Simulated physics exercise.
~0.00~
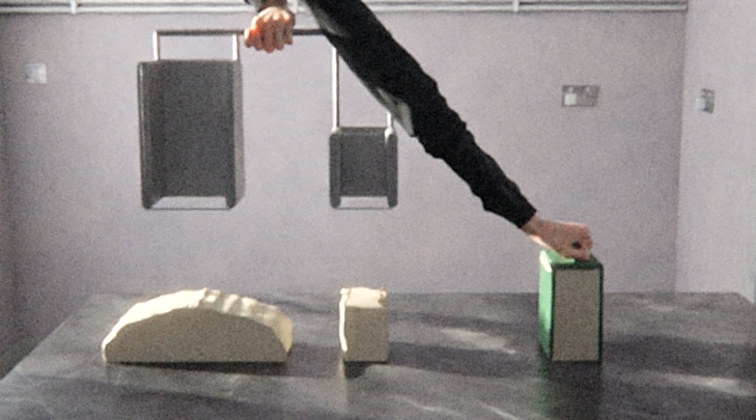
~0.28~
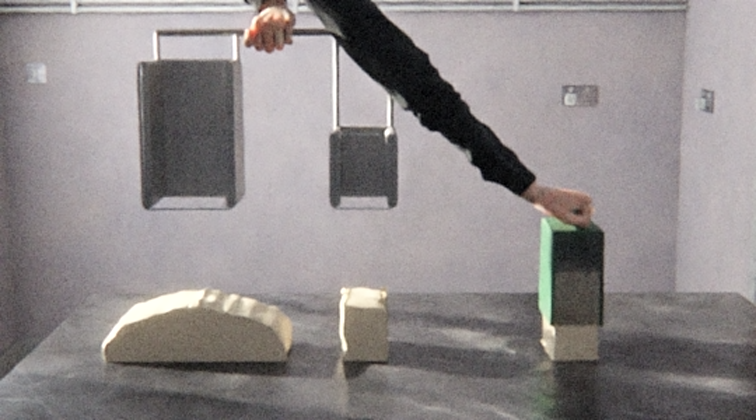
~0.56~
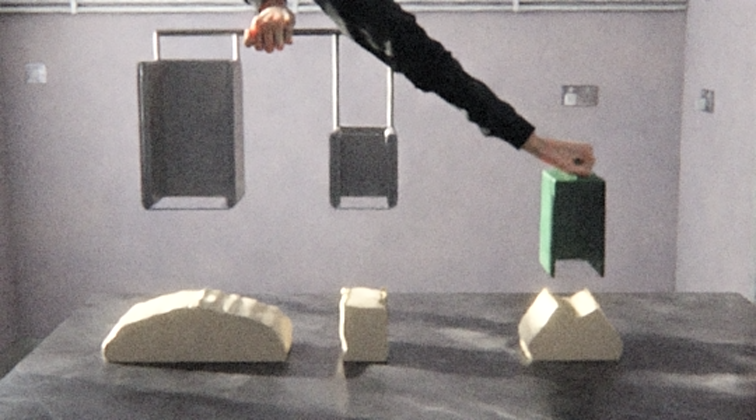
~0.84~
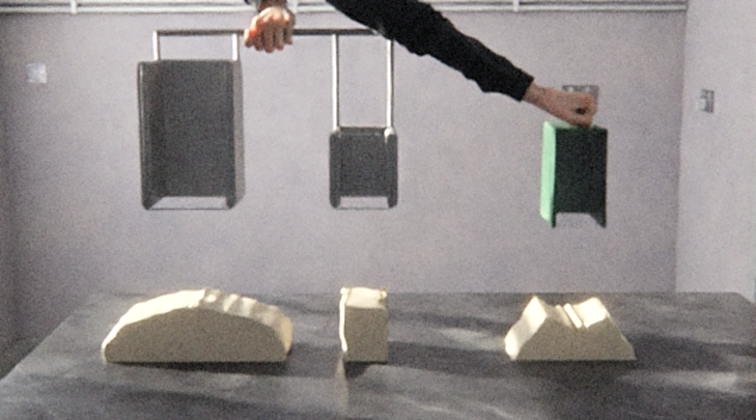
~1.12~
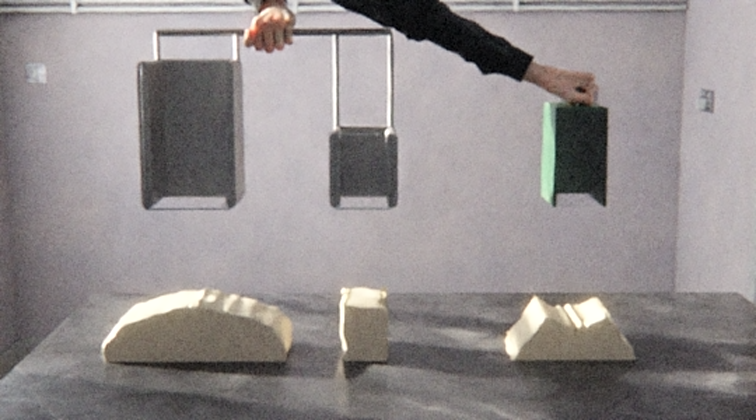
A hand lifts a green tin straight up, and the pale block beneath slumps into a low, notched mound.
